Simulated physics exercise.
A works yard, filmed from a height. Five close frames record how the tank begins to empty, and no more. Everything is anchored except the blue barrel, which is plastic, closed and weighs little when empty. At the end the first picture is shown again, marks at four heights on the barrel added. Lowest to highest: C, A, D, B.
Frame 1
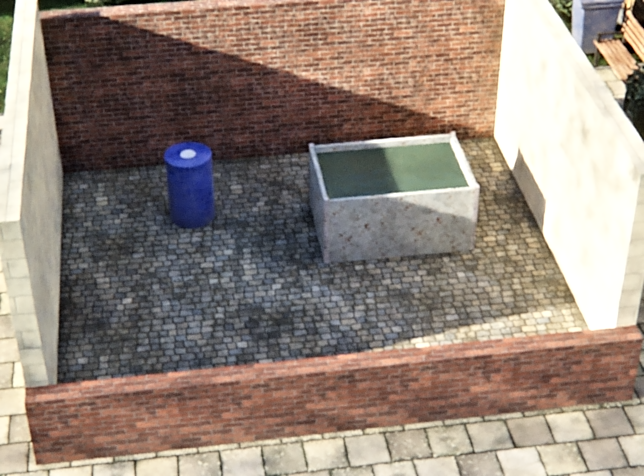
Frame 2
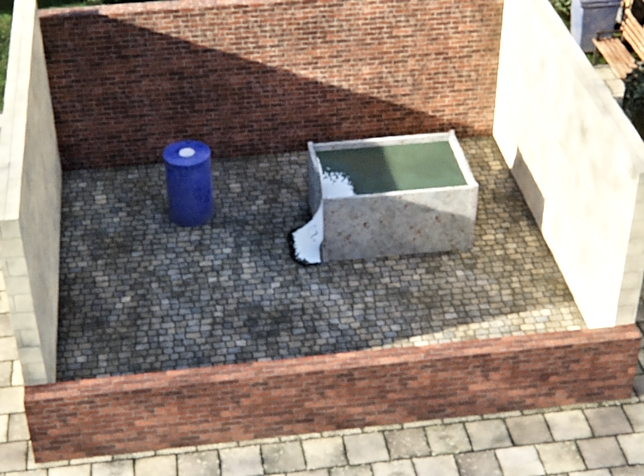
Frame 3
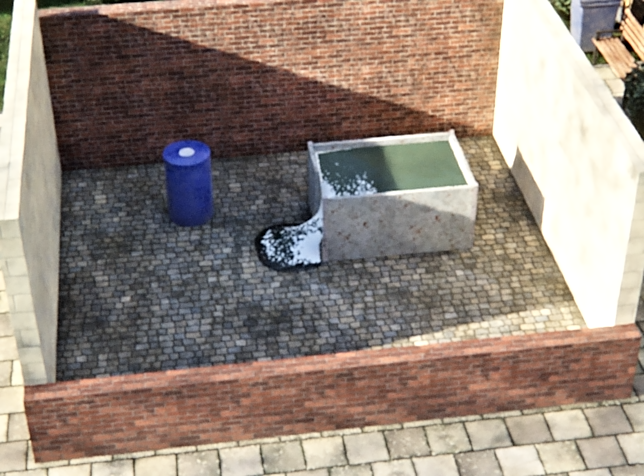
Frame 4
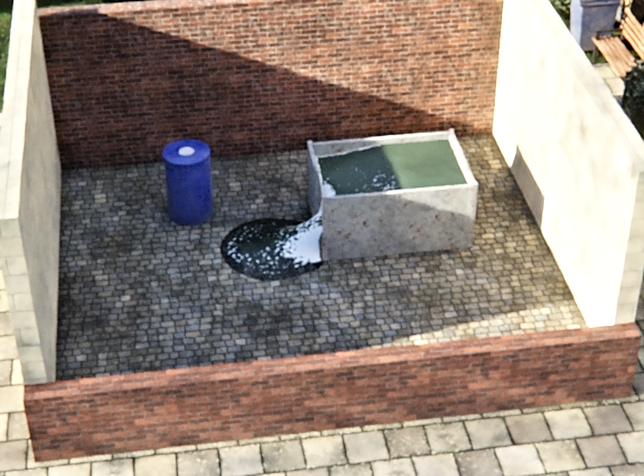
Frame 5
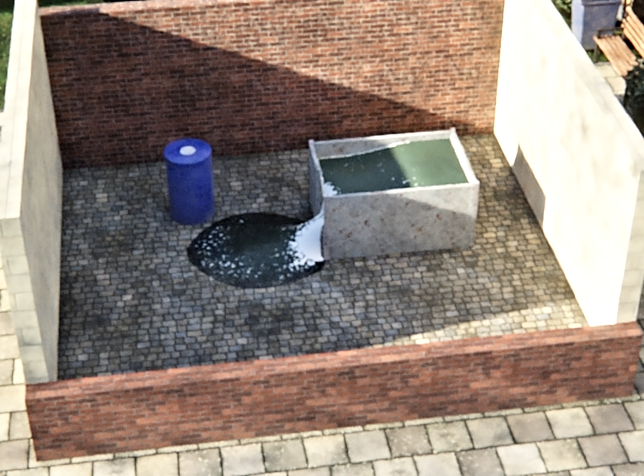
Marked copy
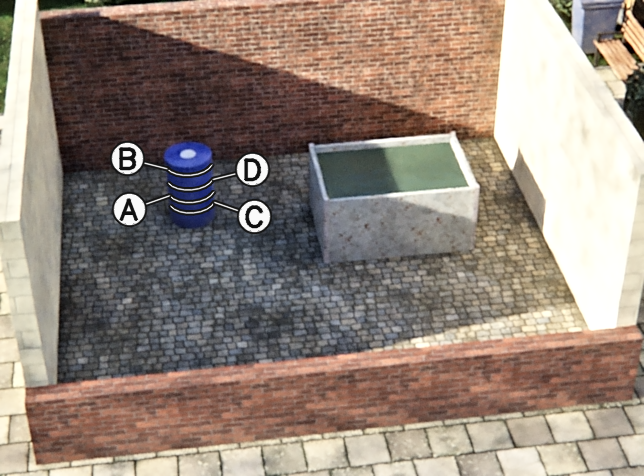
Water pours from the left side of a stone tank and spreads toward a blue barrel.
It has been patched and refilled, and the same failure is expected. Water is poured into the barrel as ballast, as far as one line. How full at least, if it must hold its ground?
Line C.
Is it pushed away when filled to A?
No, that is safe.
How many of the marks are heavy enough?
All four.
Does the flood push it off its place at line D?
No, not at all.
On the marked copy, A at (192, 202); B at (190, 175); C at (193, 212); D at (191, 189); from the bottom up C, A, D, B.
If A is chosen, it does not move.
If B is chosen, it does not move.
If C is chosen, it does not move.
If D is chosen, it does not move.
